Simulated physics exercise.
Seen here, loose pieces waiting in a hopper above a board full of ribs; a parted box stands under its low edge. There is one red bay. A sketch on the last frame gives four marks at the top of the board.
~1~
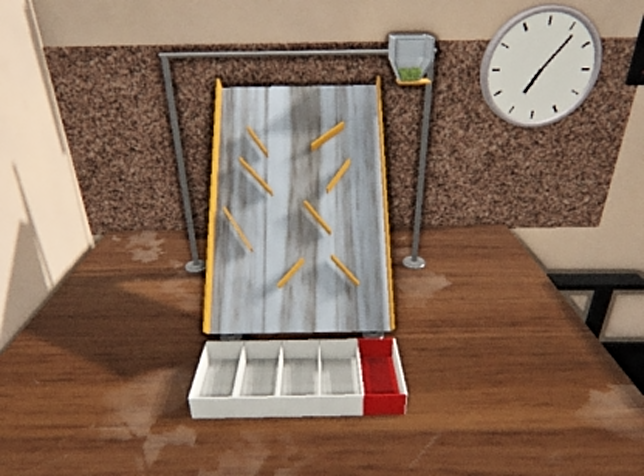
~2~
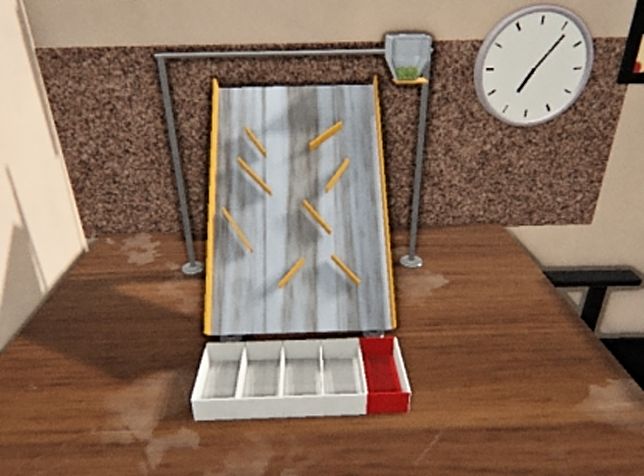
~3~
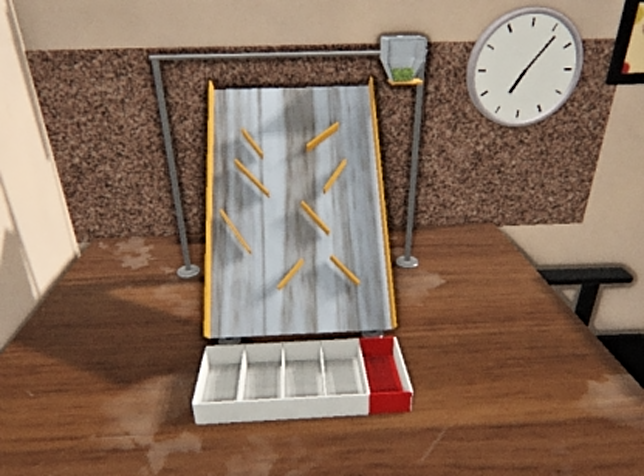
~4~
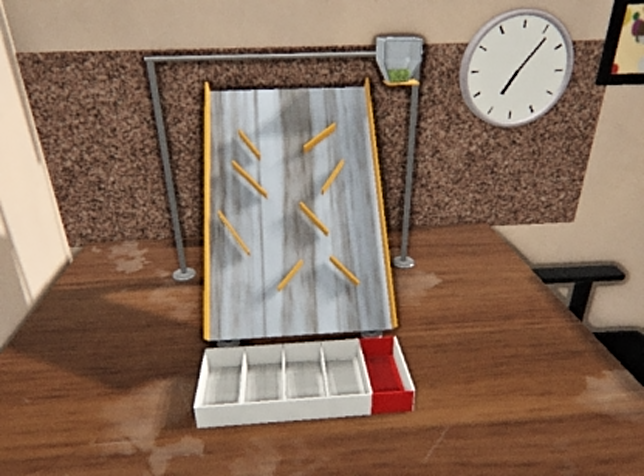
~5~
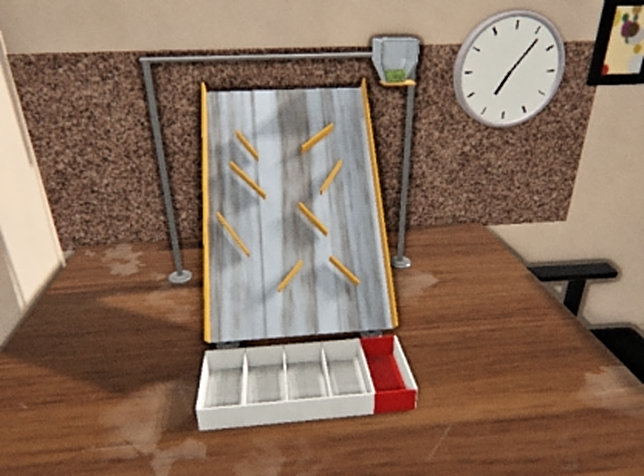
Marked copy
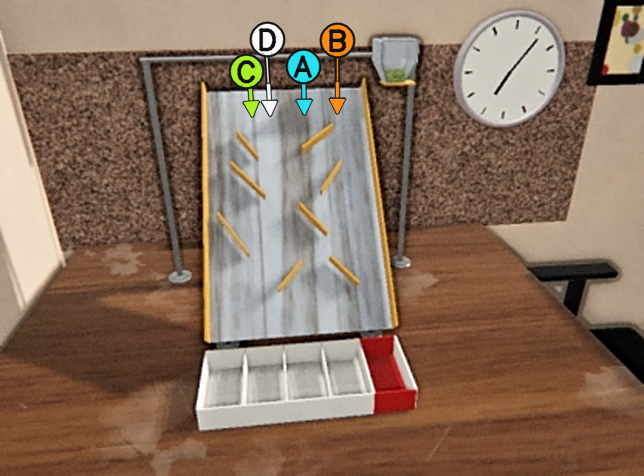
On a wooden table, a ribbed board, hopper and parted box stay still as the view shifts slightly.
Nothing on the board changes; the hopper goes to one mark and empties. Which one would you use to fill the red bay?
B.
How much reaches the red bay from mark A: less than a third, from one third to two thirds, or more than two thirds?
It is less than a third.
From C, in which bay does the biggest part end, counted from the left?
The first from the left.
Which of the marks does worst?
A it is.
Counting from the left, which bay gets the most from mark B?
It is the fifth one.
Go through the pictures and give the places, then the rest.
The first picture shows hopper at (409, 74), dried peas, door shut.
The second picture shows ribs (245, 126) to (265, 152), (310, 144) to (341, 122), (238, 158) to (270, 191).
The third picture shows ribs (325, 189) to (345, 159), (221, 209) to (249, 251), (302, 202) to (329, 231).
The fourth picture shows ribs (278, 288) to (302, 260), (331, 256) to (359, 283).
The fifth picture shows red bay at (395, 400), number 5 of 5 from the left.
On the marked copy, mark A meets the board at (304, 109); mark B meets the board at (337, 108); mark C meets the board at (251, 111); mark D meets the board at (269, 110).
If A is chosen, a stray few in the red bay, nearly all in other bays, a small part outside the box.
If B is chosen, most in the red bay, a small part in other bays, a small part outside the box.
If C is chosen, a small part in the red bay, most in other bays, a stray few outside the box.
If D is chosen, a small part in the red bay, most in other bays, a small part outside the box.
